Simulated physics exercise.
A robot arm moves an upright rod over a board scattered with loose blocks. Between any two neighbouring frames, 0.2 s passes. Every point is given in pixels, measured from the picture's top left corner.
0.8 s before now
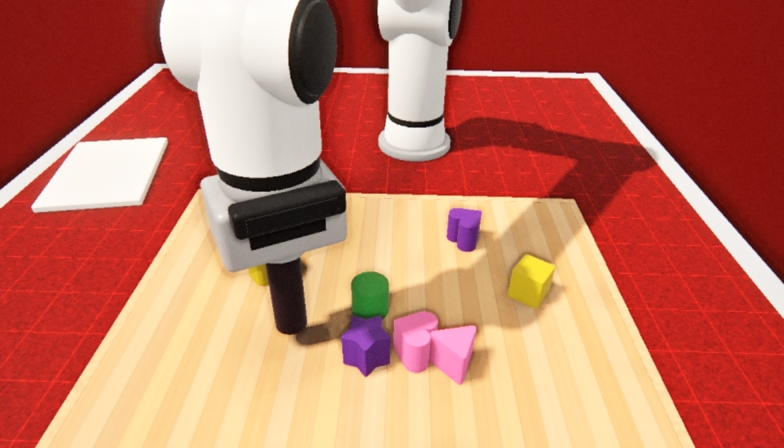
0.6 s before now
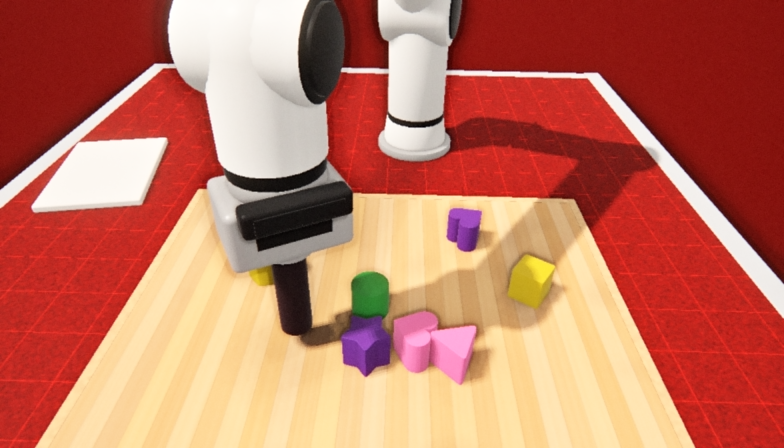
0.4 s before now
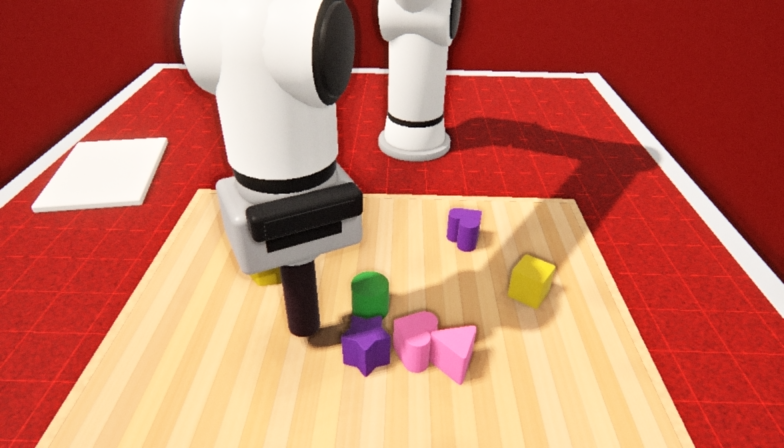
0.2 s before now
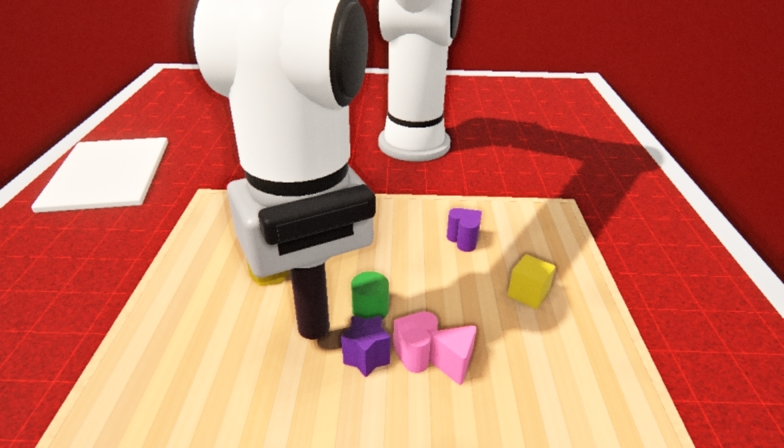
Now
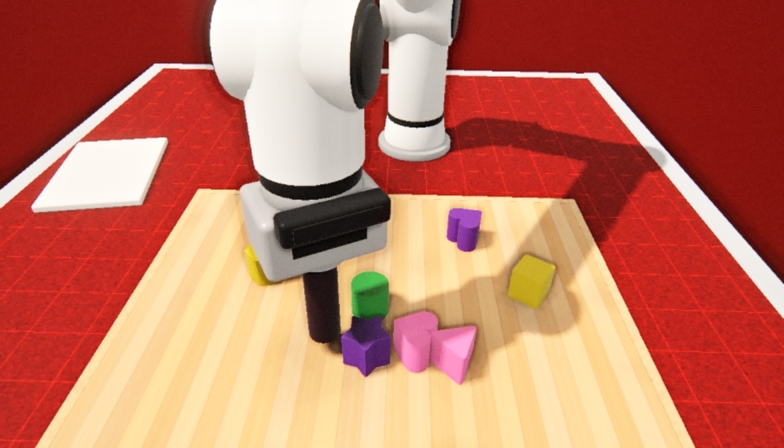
White robot arm holding a dark upright rod and moving it slightly right across a wooden board scattered with colourful blocks.
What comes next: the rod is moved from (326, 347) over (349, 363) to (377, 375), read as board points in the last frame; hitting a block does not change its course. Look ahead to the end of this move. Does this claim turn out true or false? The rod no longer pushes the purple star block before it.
Answer: False.
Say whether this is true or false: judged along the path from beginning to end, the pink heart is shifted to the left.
The statement is true.
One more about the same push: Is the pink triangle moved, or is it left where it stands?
The block you're asking about gets moved.
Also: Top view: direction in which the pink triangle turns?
With the clock.
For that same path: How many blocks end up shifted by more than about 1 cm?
Three or more shift.
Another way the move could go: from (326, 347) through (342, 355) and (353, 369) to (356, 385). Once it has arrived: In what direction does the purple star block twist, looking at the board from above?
The sense of turning is anti-clockwise.
What follows on the original path. Halfway along, rod at (349, 348); purple star block at (384, 337), turned 15° anticlockwise; pink heart at (421, 327).
At the end, rod at (377, 360); purple star block at (413, 343), turned 30° anticlockwise; green circle in place; pink heart at (440, 323), turned 30° anticlockwise; pink triangle at (476, 335), turned 40° clockwise.
